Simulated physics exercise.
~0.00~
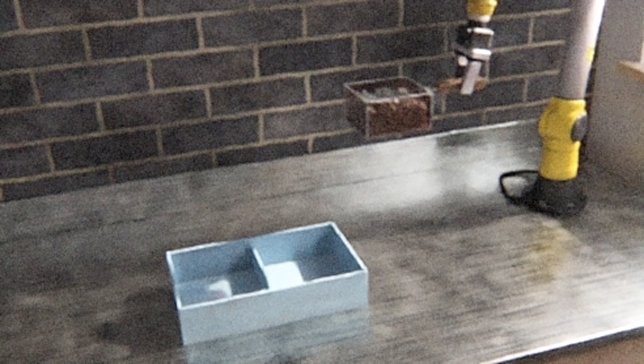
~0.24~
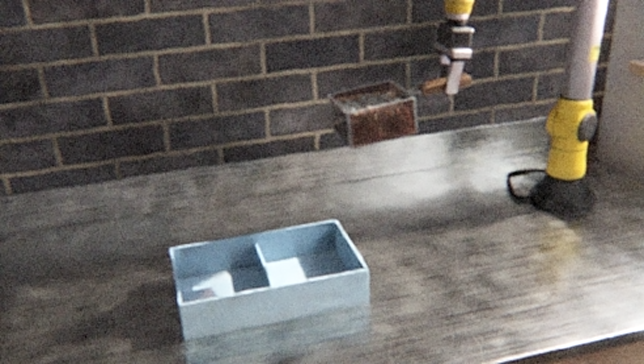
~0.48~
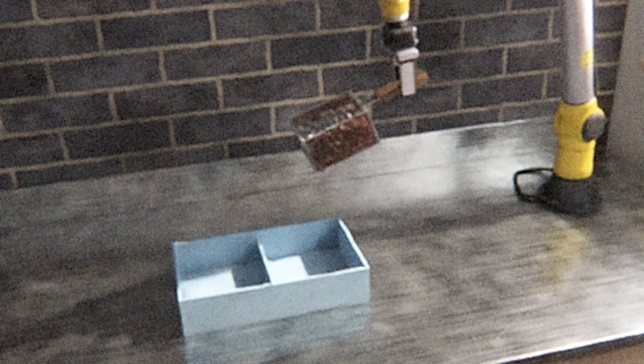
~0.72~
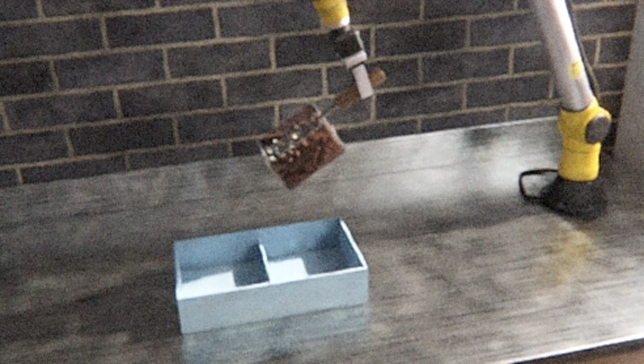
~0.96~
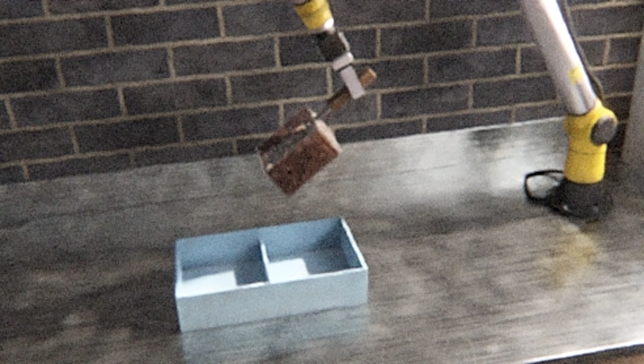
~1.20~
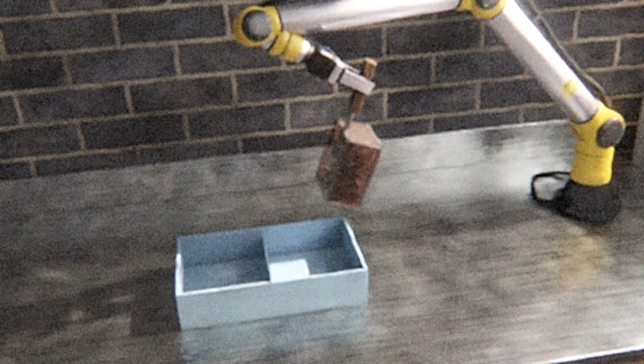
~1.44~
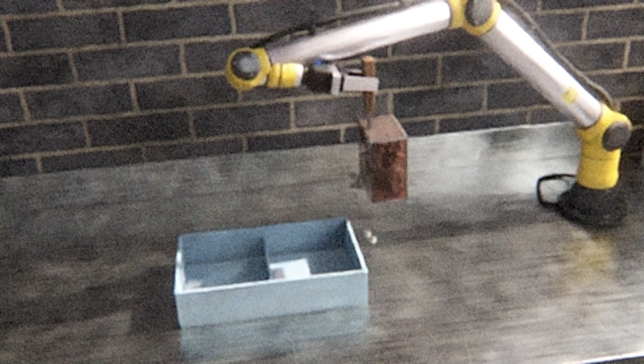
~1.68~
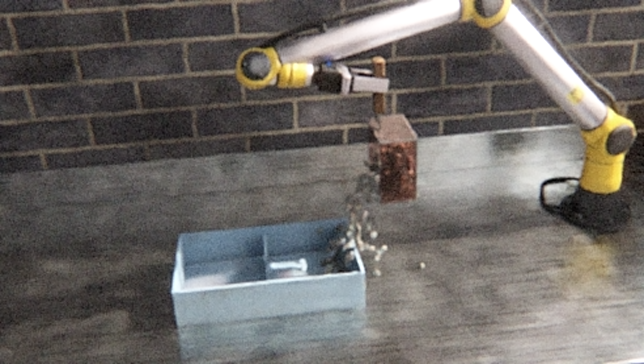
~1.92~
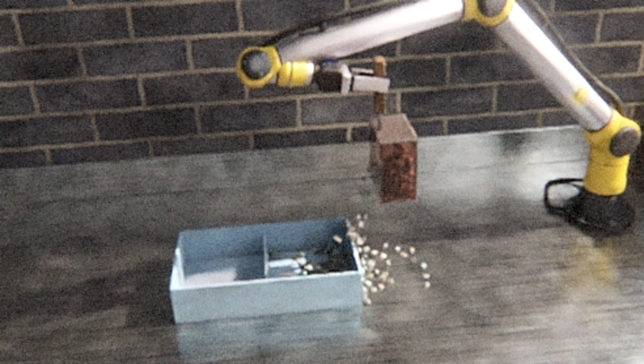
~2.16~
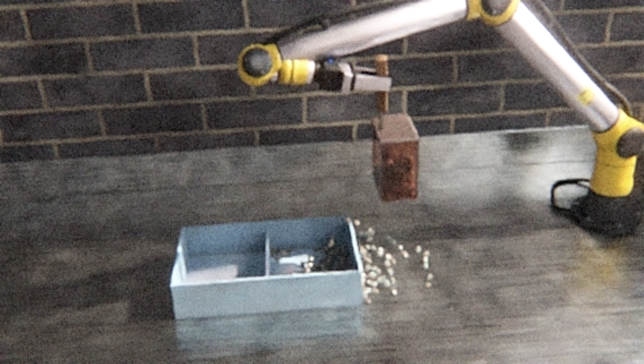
A robot arm swung a small see-through box of pebbles leftward, then tipped it on its side above a blue divided tray, spilling some into the right-hand compartment and scattering others across the table while the box stayed tilted overhead.
